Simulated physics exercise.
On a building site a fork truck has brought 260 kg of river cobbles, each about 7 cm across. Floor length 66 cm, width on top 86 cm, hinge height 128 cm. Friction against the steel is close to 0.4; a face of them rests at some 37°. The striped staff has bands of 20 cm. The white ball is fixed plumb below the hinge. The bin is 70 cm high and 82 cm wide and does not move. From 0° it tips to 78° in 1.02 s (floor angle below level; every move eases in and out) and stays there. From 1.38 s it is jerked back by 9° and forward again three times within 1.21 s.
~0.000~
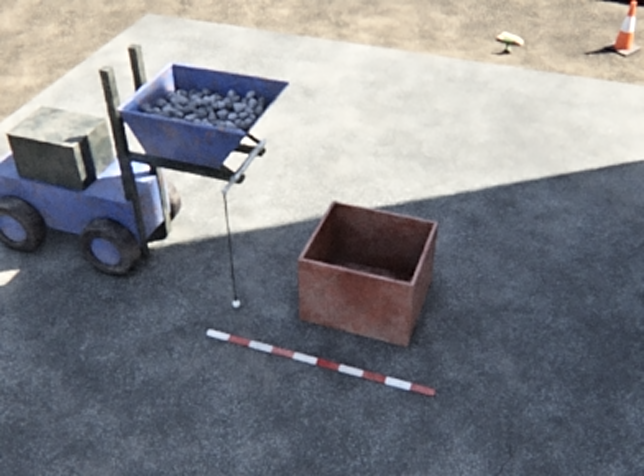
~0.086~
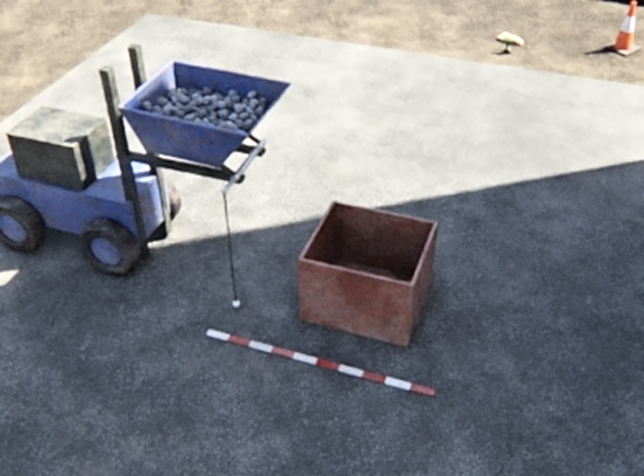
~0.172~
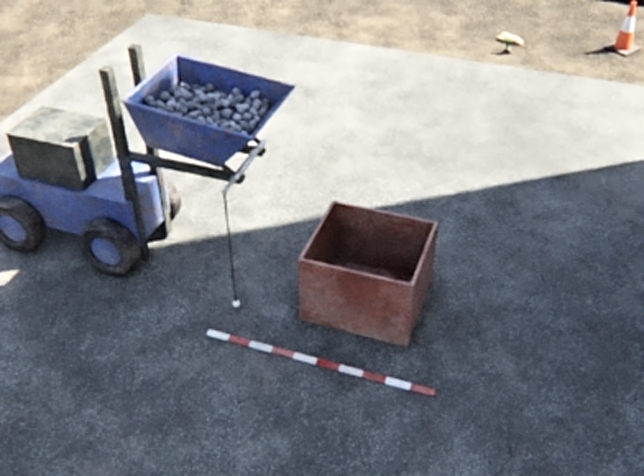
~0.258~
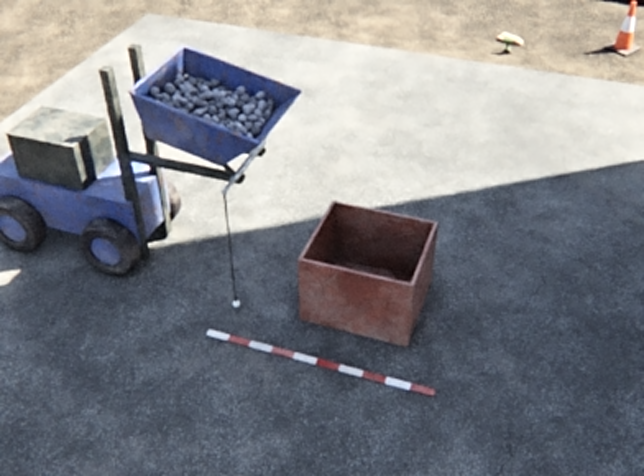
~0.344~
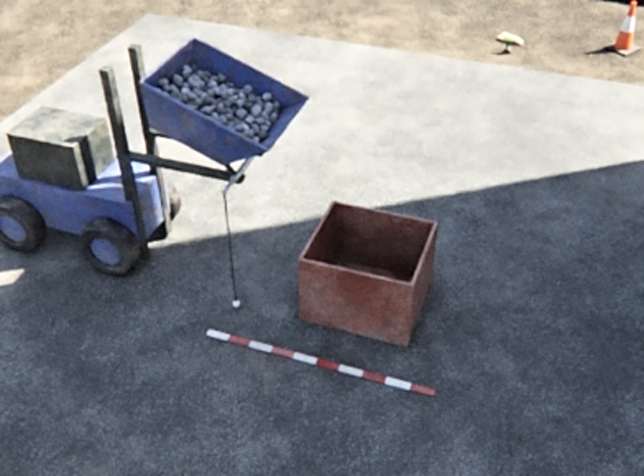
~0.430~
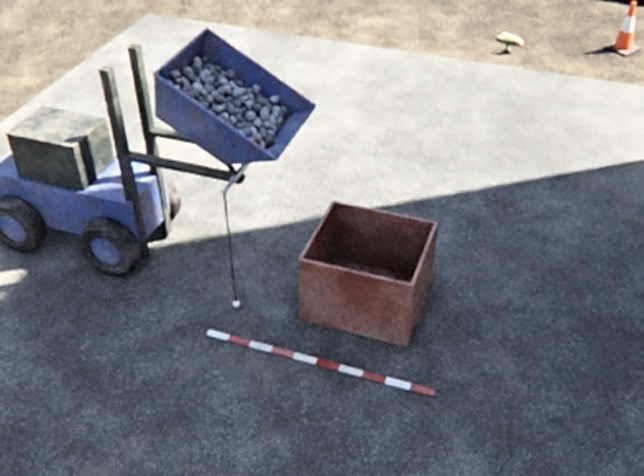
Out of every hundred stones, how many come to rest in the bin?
Roughly 85 per cent ends in the bin.
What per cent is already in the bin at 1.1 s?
Some 25 per cent.
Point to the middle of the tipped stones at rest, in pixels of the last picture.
Near (385, 293).
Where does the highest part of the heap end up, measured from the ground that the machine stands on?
About 38 cm above it.
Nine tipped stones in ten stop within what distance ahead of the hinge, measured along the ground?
About 150 cm.
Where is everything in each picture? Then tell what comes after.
In the first frame, the skip is at 0°, its lip at (246, 134); the top of the load is at (217, 103).
In the second frame, lip at (248, 135), floor tilted 2°, highest stones at (218, 103); the stones move at 0.3 m/s on average.
In the third frame, the skip is at 6°, its lip at (253, 138); the top of the load is at (202, 98); the stones move at 0.6 m/s on average.
In the fourth frame, lip at (260, 144), floor tilted 12°, highest stones at (185, 86); the stones move at 0.8 m/s on average.
In the fifth frame, the skip is at 21°, its lip at (268, 151); the top of the load is at (190, 78); the stones move at 0.9 m/s on average.
In the sixth frame, lip at (277, 160), floor tilted 30°, highest stones at (200, 69); the stones move at 1.0 m/s on average.
After 0.8 s the floor is at 65°; 100 % in the skip; the foremost stones are at (294, 167).
After 1.1 s the floor is at 78°; 73 % in the skip, 24 % in the bin, 3 % beside or beyond the bin; the foremost stones are at (357, 241).
After 3.0 s the floor is at 78°; 0 % in the skip, 86 % in the bin, 14 % beside or beyond the bin; the foremost stones are at (542, 373).
After 5.5 s the floor is at 78°; 0 % in the skip, 86 % in the bin, 14 % beside or beyond the bin; the foremost stones are at (544, 373).
